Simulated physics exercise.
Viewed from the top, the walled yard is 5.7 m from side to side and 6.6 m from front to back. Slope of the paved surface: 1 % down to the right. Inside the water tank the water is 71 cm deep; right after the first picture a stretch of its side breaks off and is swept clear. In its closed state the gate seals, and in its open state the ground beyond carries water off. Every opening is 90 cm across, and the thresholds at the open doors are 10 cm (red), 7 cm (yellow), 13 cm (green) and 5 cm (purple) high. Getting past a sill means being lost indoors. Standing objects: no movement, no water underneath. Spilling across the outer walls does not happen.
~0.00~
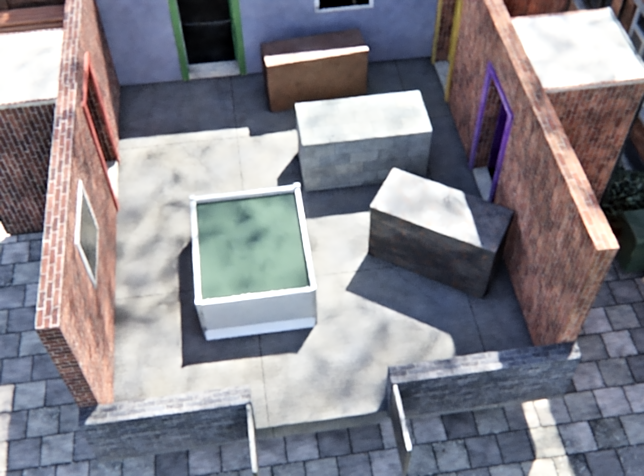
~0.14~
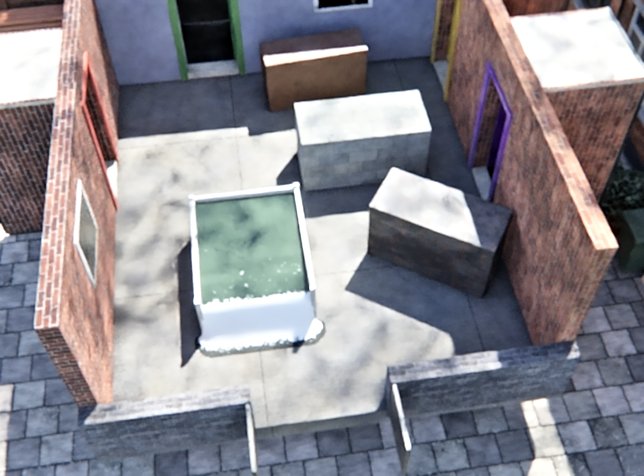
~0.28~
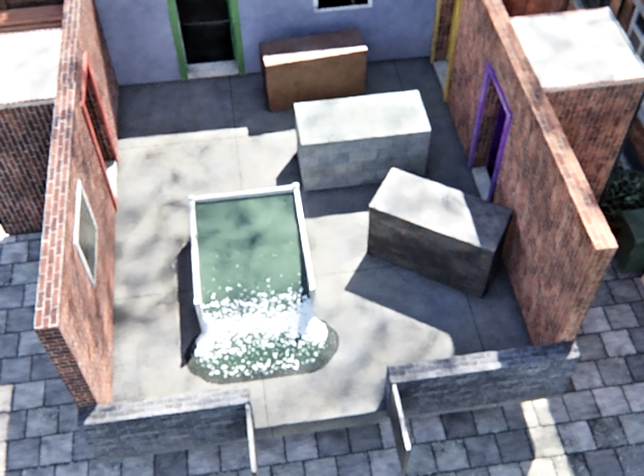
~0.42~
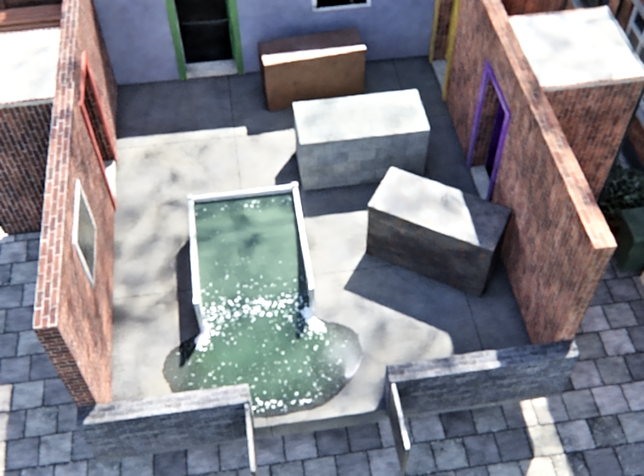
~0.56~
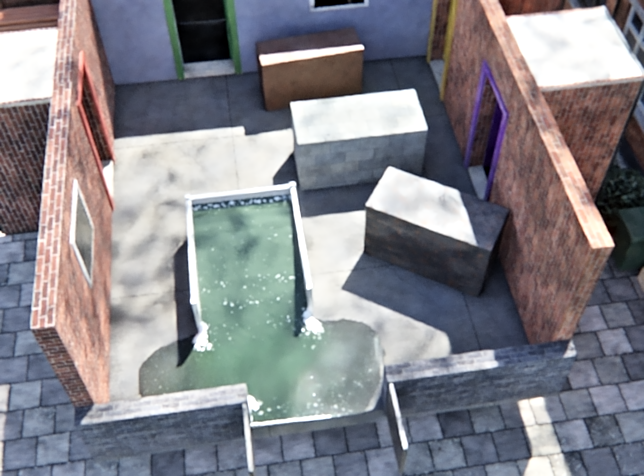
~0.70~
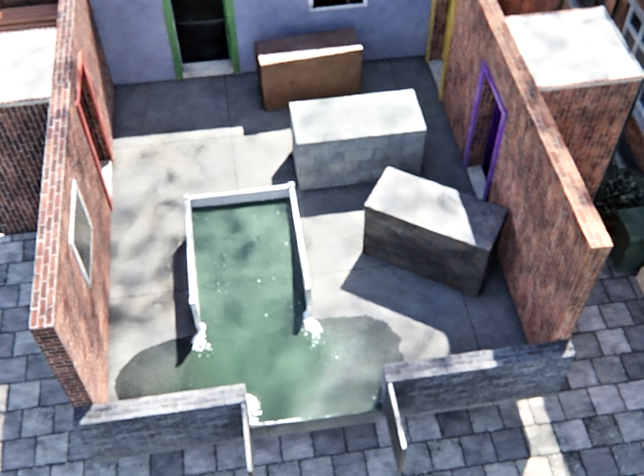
Green water bursts from the front of a white-rimmed tank and spreads across the walled yard.
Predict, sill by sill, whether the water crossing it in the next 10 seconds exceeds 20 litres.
My prediction: At the red door it is 20 litres or less; at the yellow door it is 20 litres or less; at the green door it is 20 litres or less; at the purple door it is 20 litres or less.
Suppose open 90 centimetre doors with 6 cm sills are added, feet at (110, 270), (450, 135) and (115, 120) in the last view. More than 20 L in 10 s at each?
First doorway falls short, second falls short, third falls short.
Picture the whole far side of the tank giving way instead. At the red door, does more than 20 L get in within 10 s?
So for red: No.
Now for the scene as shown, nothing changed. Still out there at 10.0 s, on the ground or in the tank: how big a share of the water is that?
That would be close to 40 per cent.
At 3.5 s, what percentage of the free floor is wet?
Roughly 40 % of the floor is wet.
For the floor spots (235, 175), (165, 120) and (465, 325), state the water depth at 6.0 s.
Around 1 cm, 2 cm and 4 cm.
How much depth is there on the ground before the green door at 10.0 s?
It averages close to 4.5 centimetres.
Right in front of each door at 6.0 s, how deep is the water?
In centimetres, the red door has 5, the yellow door 0, the green door 7 and the purple door 1.
After 1.4 s water covers 15 % of the floor and is deepest (44 cm) near (109, 429); red door not reached, yellow door not reached, green door not reached, purple door not reached.
After 2.2 s water covers 25 % of the floor and is deepest (33 cm) near (109, 429); red door not reached, yellow door not reached, green door not reached, purple door not reached.
After 3.5 s water covers 40 % of the floor and is deepest (16 cm) near (109, 429); red door 2 cm at the sill, 0 L in, yellow door not reached, green door not reached, purple door not reached.
After 6.0 s water covers 55 % of the floor and is deepest (10 cm) near (135, 100); red door 5 cm at the sill, 0 L in, yellow door not reached, green door 7 cm at the sill, 0 L in, purple door not reached.
After 10.0 s water covers 75 % of the floor and is deepest (8 cm) near (326, 68); red door 2 cm at the sill, 0 L in, yellow door 5 cm at the sill, 0 L in, green door 5 cm at the sill, 0 L in, purple door 1 cm at the sill, 0 L in.
